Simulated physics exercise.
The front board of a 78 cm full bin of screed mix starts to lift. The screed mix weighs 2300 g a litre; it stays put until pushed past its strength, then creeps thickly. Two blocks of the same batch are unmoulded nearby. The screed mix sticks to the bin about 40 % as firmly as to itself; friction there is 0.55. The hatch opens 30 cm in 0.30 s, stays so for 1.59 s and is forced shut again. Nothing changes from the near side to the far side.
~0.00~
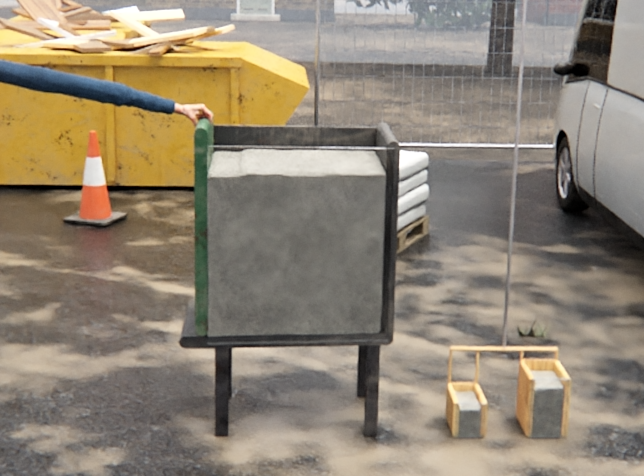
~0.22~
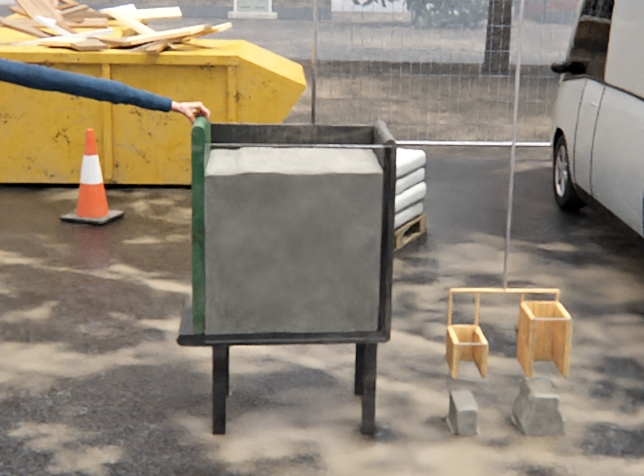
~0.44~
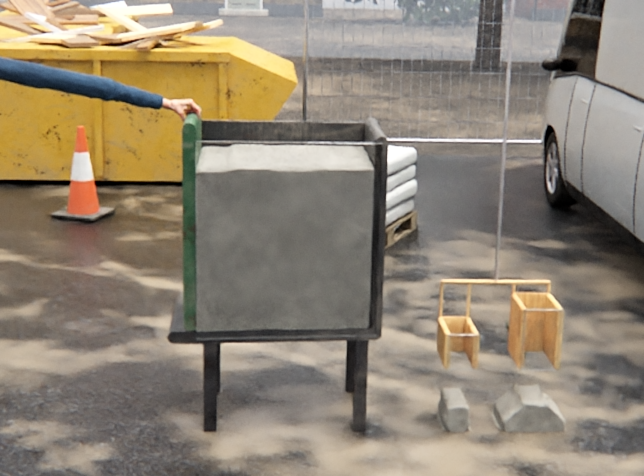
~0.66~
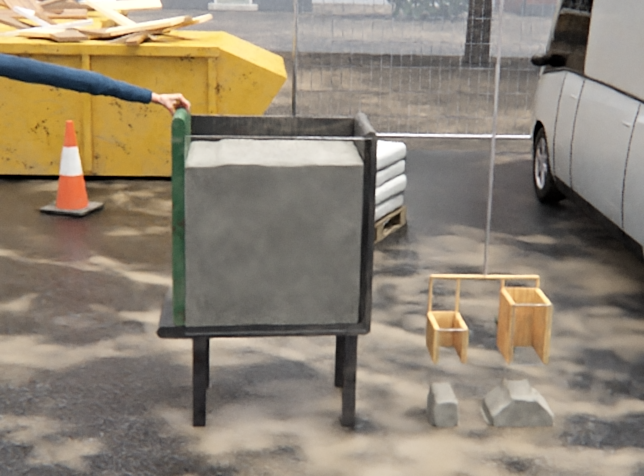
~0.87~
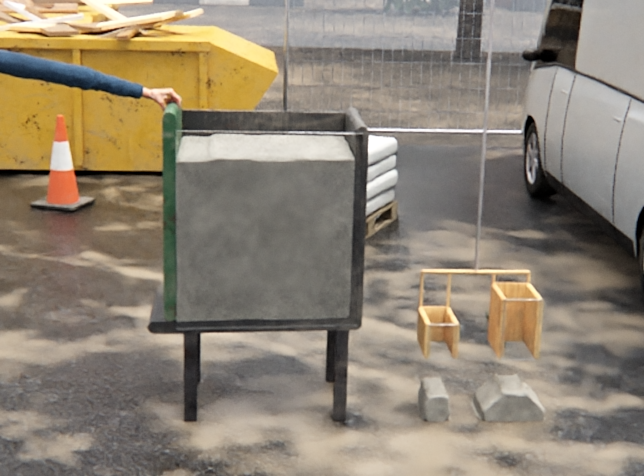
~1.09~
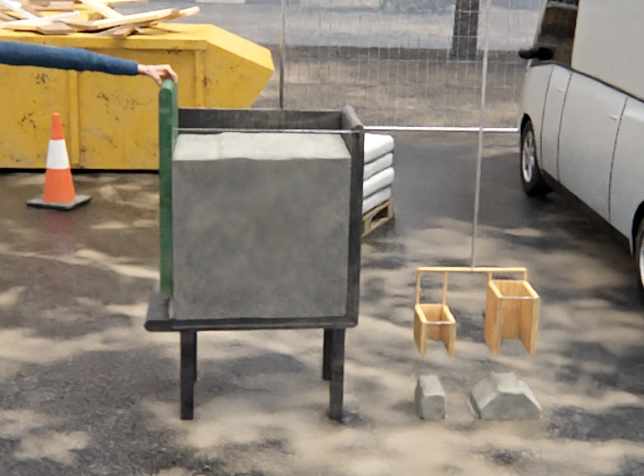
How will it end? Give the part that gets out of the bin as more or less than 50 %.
The result is more than 50 %.
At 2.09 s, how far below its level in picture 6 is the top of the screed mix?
About 24 cm.
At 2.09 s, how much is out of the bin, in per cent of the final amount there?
Some 60 per cent.
After 1.55 s, the hatch is 30 cm open and 13 % is out.
After 2.09 s, the hatch is 30 cm open and 37 % is out.
After 2.64 s, the hatch is 30 cm open and 57 % is out.
After 3.18 s, the hatch is 7.3 cm open and 65 % is out.
After 3.68 s, the hatch is shut and 65 % is out.
